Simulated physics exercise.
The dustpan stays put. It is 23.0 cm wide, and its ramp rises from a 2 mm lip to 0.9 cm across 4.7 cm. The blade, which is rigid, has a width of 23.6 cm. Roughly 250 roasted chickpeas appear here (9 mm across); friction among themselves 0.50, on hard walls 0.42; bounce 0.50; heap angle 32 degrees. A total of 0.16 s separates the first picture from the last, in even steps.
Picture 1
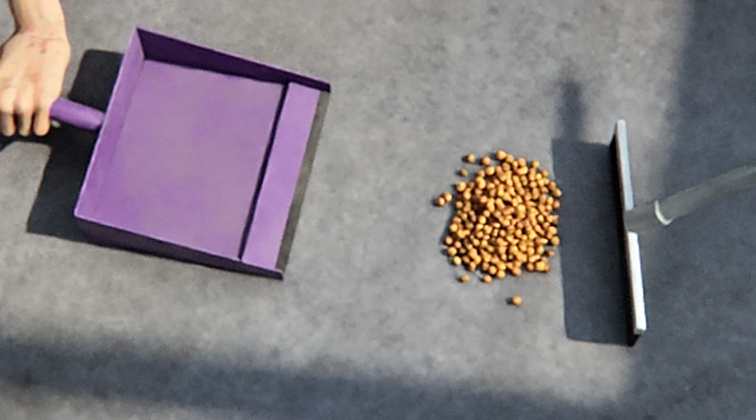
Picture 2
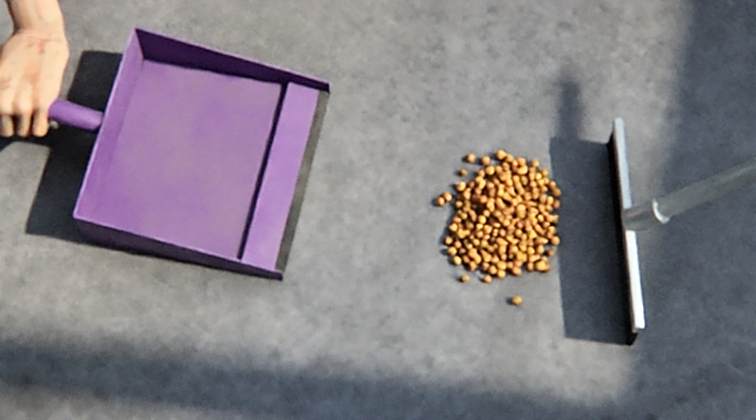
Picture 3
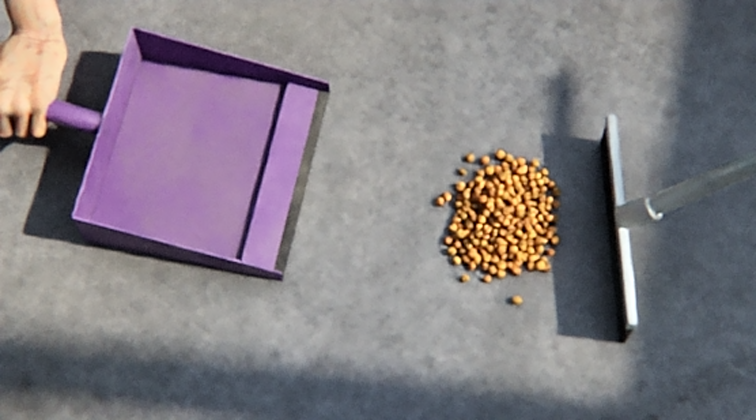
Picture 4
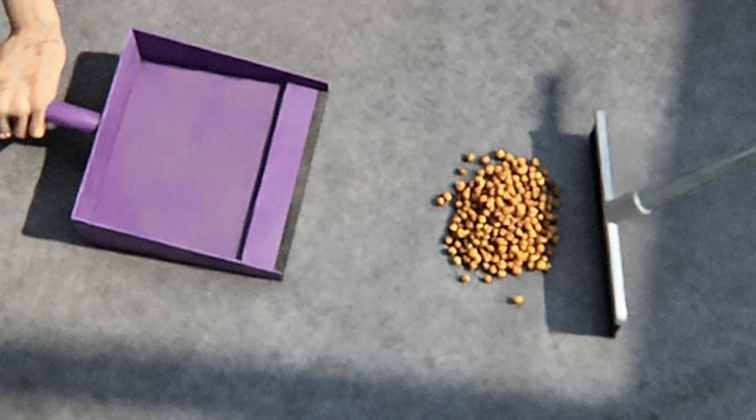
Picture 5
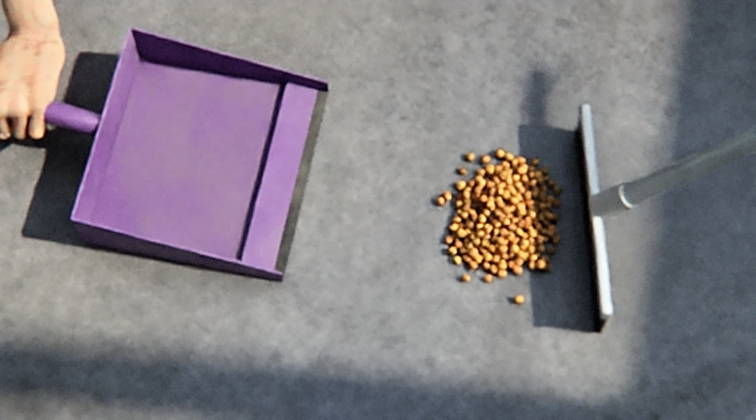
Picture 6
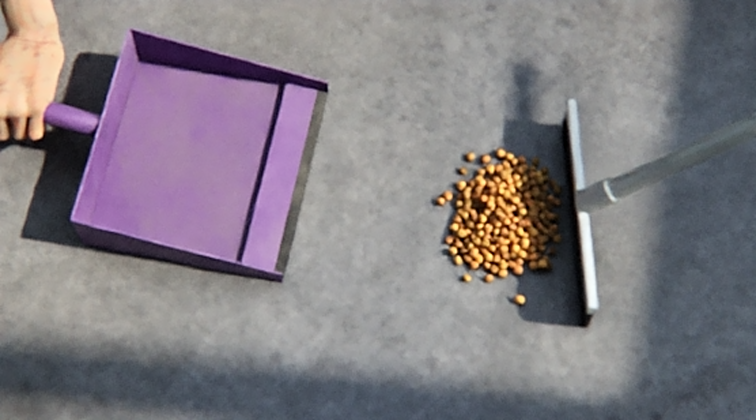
A squeegee-like blade slides left to a pile of chickpeas while a hand holds a purple dustpan.
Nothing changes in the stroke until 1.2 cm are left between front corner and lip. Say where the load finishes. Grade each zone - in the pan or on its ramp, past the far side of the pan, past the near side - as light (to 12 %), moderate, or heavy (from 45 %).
Pan - moderate, far side - light, near side - light.
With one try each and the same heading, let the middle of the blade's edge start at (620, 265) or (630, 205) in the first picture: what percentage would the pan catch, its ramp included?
First try about 20 per cent, second about 5 per cent.
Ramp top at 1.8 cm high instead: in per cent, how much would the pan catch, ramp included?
Estimated share: Around 15 in a hundred.
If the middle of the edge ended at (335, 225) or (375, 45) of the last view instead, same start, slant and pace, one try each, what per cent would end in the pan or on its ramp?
Some 30 per cent on the first try, 0 per cent on the second.
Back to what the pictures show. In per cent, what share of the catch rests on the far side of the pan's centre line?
Roughly 90 per cent.
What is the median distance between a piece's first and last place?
Roughly 20 cm.
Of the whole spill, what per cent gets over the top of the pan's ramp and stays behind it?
Roughly 0 percent.
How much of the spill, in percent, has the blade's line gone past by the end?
Estimate: About 10 %.
Then, 0.24 s after the last picture, middle of the blade 17 cm from the lip; 0 % over the lip, far side 0 %, near side 0 %.
Then, 0.40 s after the last picture, middle of the blade 9 cm from the lip; 0 % over the lip, far side 0 %, near side 5 %.
Then, 0.69 s after the last picture, middle of the blade 4 cm from the lip; 15 % over the lip, far side 5 %, near side 5 %.
In the end, pan 15 %, far side 5 %, near side 5 %, in front of the lip or behind the blade 75 %.
